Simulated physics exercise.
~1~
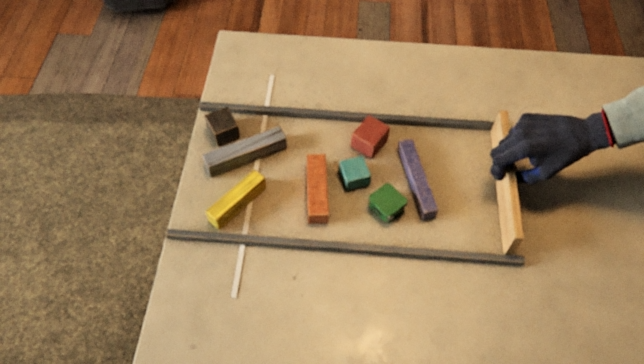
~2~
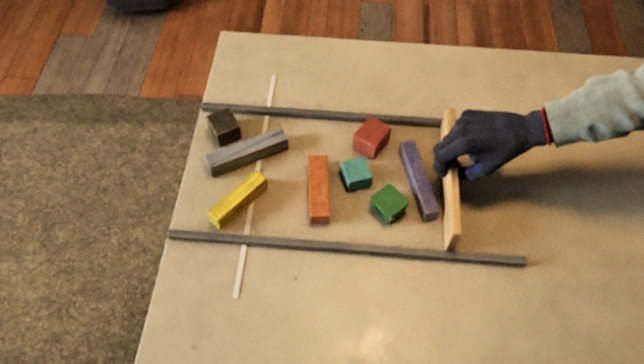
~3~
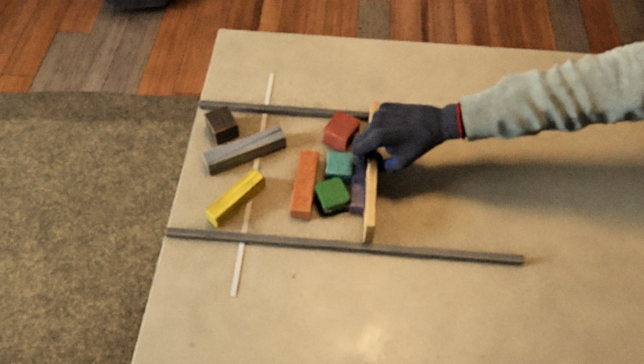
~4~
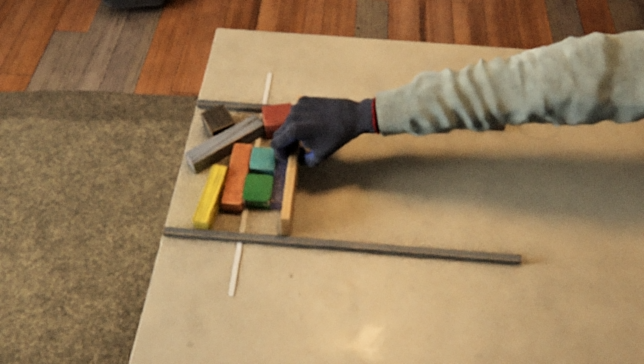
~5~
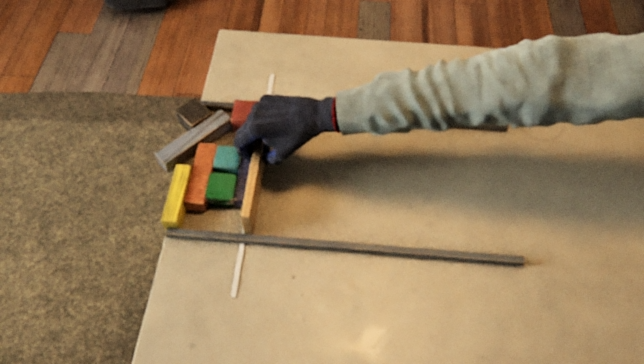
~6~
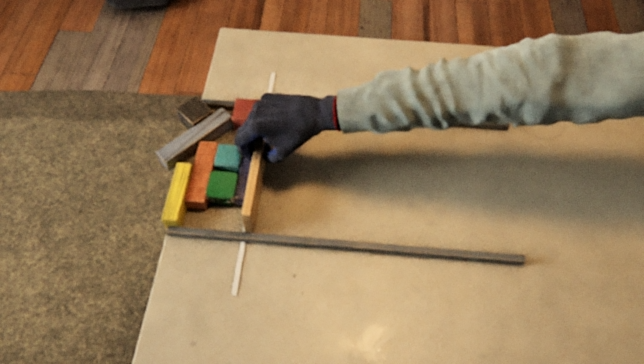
A gloved hand holds a light wooden board upright at the right end of two dark rails on a beige tabletop, seen from above, with brown carpet and wood flooring beyond. Between the rails lie eight blocks, with black, grey and yellow ones near a pale tape strip at left, and orange, red, turquoise, green and purple ones further right. The hand slides the board left, reaching the purple bar first, then gathering the others into a tight cluster. The pushed blocks crowd the table's left edge. The board stops at the tape, and every block remains on the table.
